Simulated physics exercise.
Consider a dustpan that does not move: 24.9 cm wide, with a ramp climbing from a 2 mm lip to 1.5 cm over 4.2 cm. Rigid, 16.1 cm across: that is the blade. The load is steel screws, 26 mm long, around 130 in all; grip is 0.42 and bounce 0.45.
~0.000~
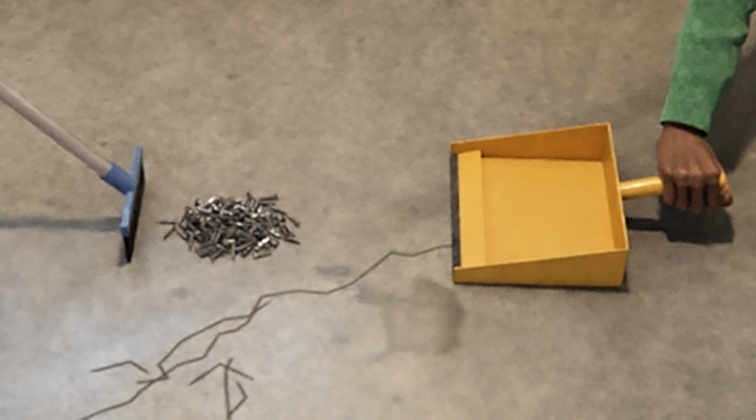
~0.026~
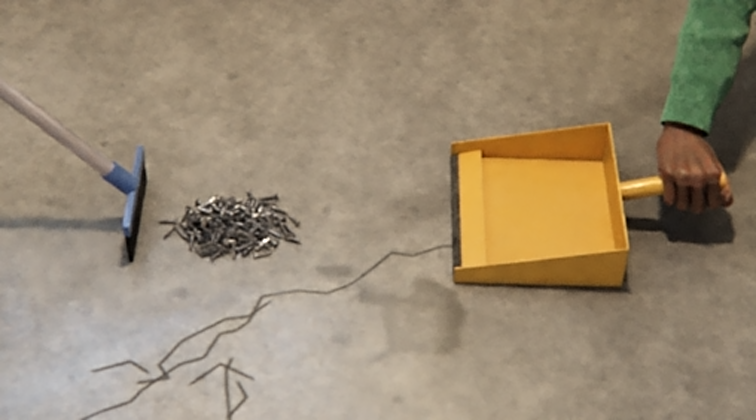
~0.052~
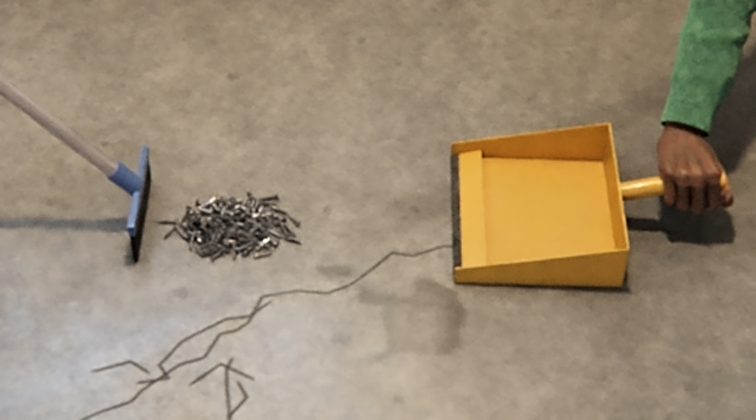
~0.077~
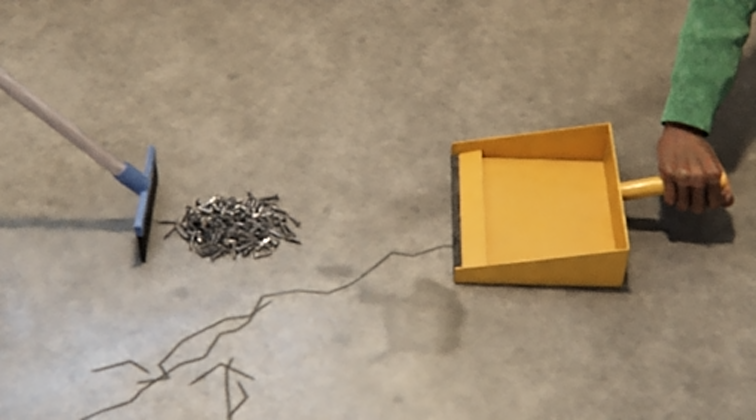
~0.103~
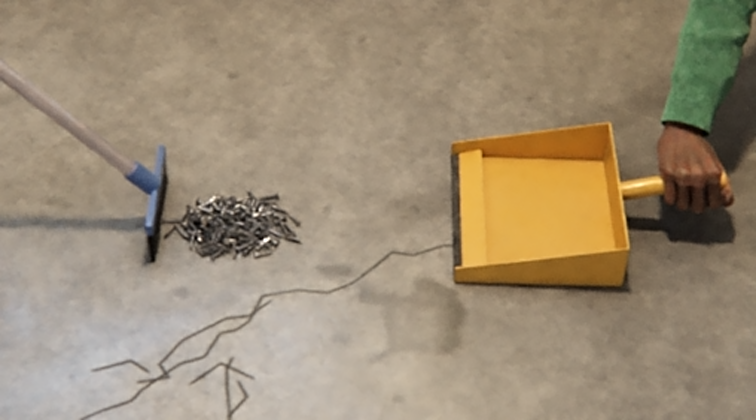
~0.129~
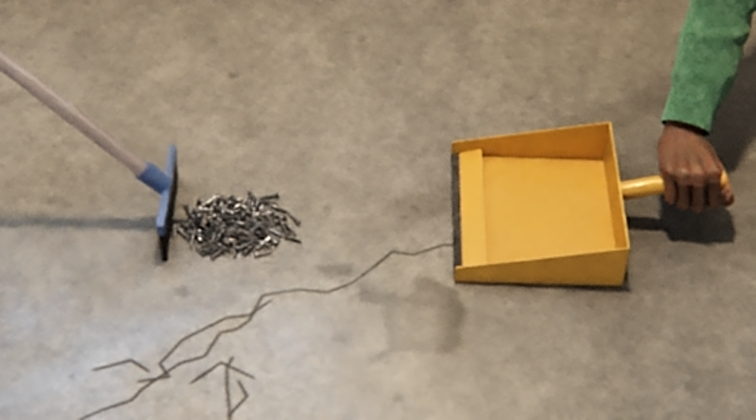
A hand holds a yellow dustpan still while a blue blade slides right to dark screws.
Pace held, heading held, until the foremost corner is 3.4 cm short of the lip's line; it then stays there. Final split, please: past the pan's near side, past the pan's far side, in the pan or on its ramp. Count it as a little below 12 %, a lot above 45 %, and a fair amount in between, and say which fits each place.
Near side: A little, far side: A little, pan: A fair amount.
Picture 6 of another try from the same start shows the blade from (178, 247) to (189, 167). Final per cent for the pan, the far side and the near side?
Per cent by place - pan 5, far side 0, near side 35.
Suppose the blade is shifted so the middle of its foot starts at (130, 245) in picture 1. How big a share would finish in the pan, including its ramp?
Something close to 20 percent.
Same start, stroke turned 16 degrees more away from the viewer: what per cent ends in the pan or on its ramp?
Result: Close to 10 %, ramp counted.
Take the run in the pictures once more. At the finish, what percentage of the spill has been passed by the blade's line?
My guess is close to 10 per cent.
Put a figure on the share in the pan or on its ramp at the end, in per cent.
Near 25 in every hundred.
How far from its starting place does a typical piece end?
Near 30 cm.
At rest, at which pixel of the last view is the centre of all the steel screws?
Resting centre estimate: Around (447, 224).
Then, at 0.42 s, middle of the blade 22 cm from the lip; 0 % over the lip, far side 0 %, near side 0 %.
After 0.62 s, middle of the blade 10 cm from the lip; 0 % over the lip, far side 0 %, near side 5 %.
Then, at 0.94 s, middle of the blade 4 cm from the lip; 25 % over the lip, far side 0 %, near side 5 %.
At rest (1.8 s), near side 5 %, far side 0 %, pan 25 %, in front of the lip or behind the blade 70 %.
